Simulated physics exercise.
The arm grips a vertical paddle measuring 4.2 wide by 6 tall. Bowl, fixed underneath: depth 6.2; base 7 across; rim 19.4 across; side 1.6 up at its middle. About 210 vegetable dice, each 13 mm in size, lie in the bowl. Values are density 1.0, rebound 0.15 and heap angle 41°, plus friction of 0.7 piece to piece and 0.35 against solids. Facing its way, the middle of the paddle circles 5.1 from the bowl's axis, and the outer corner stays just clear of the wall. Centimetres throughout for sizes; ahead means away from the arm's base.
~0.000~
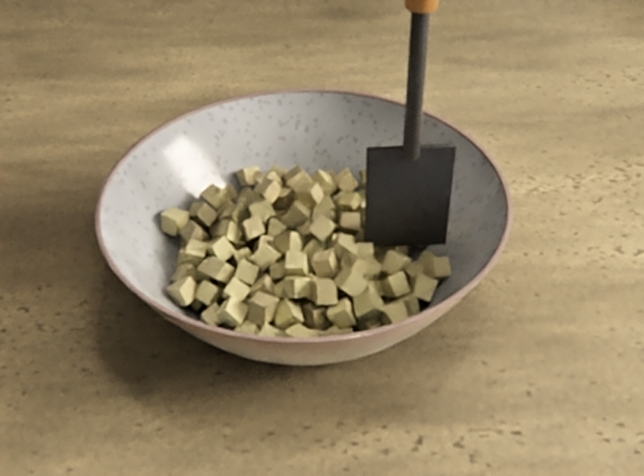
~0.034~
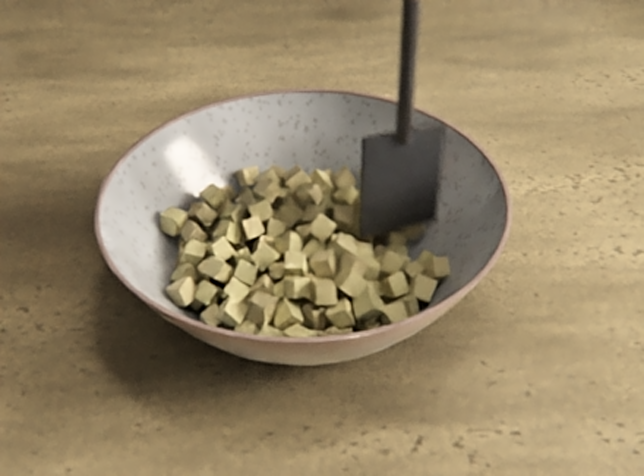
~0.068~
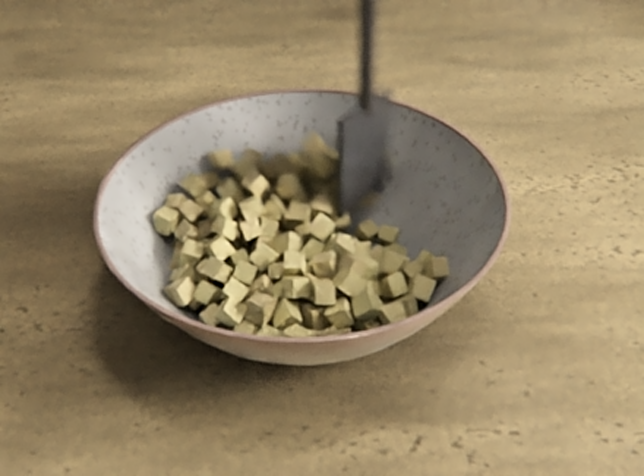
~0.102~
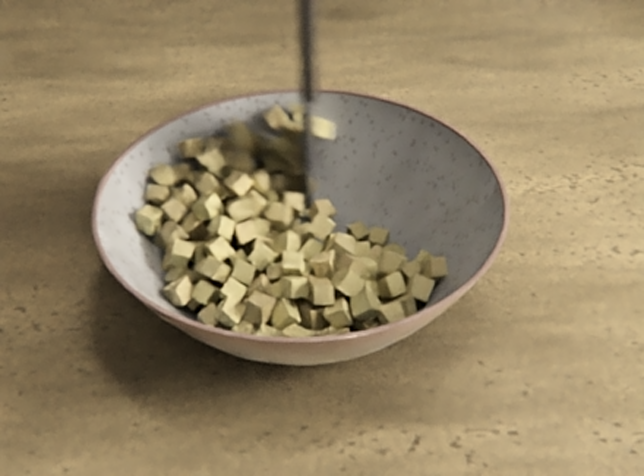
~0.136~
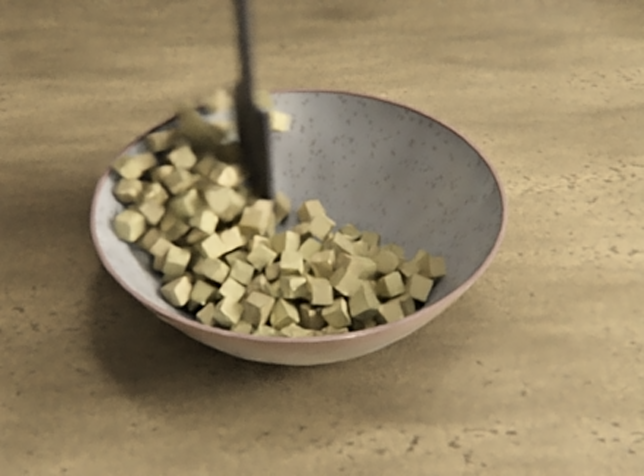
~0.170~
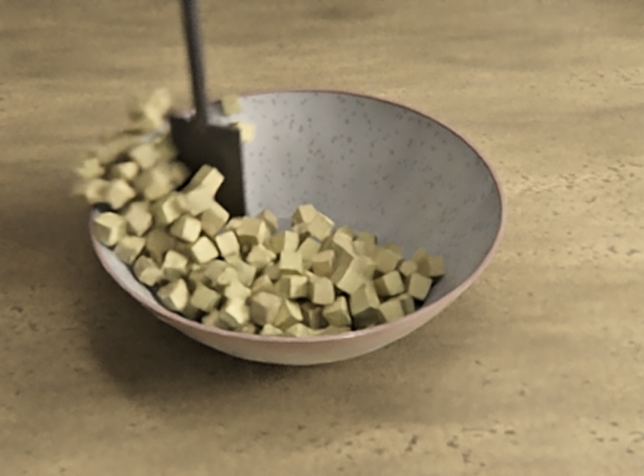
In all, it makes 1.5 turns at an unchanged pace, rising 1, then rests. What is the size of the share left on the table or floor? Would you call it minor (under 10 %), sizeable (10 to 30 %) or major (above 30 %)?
I would call it major.
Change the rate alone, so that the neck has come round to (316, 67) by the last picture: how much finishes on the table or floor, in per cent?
Roughly 20 per cent.
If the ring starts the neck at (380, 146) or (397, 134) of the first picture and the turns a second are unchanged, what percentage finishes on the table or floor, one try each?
Close to 25 and 40 in a hundred.
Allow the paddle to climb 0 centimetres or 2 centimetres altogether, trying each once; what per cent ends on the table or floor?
About 55 per cent on the first try and 35 per cent on the second.
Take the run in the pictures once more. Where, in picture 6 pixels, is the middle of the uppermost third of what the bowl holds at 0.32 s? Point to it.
About (403, 273) in the last picture.
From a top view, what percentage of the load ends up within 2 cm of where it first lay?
Result: Close to 25 per cent of the load.
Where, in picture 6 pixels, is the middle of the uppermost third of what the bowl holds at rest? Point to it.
Roughly at pixel (290, 278).
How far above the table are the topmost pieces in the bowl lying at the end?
The peak stands near 5.0 centimetres up.
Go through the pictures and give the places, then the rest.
The first picture shows paddle neck at (413, 119), 0° round; upper third of the load around (297, 250), from x 175 to 435, top at y 175; 208 in the bowl.
The second picture shows paddle neck at (405, 104), 15° round; upper third of the load around (297, 247), from x 175 to 435, top at y 175.
The third picture shows paddle neck at (366, 77), 48° round; upper third of the load around (278, 213), from x 165 to 435, top at y 145.
The fourth picture shows paddle neck at (308, 66), 83° round; upper third of the load around (240, 201), from x 150 to 435, top at y 115.
The fifth picture shows paddle neck at (247, 72), 117° round; upper third of the load around (207, 196), from x 125 to 435, top at y 100.
The sixth picture shows paddle neck at (199, 94), 151° round; upper third of the load around (160, 210), from x 85 to 430, top at y 105; 206 in the bowl, 2 in flight or on the tool.
By 0.32 s, 299° round, highest piece 10 above the table; 163 in the bowl, 9 on the table or floor, 36 in flight or on the tool.
By 0.46 s, 86° round, highest piece 9 above the table; 134 in the bowl, 62 on the table or floor, 12 in flight or on the tool.
By 0.74 s, 180° round, highest piece 4 above the table; 127 in the bowl, 81 on the table or floor.
By 1.44 s, 180° round, highest piece 4 above the table; 127 in the bowl, 81 on the table or floor.
Final count, 127 in the bowl, 81 on the table or floor. That is 39 % on the table or floor.
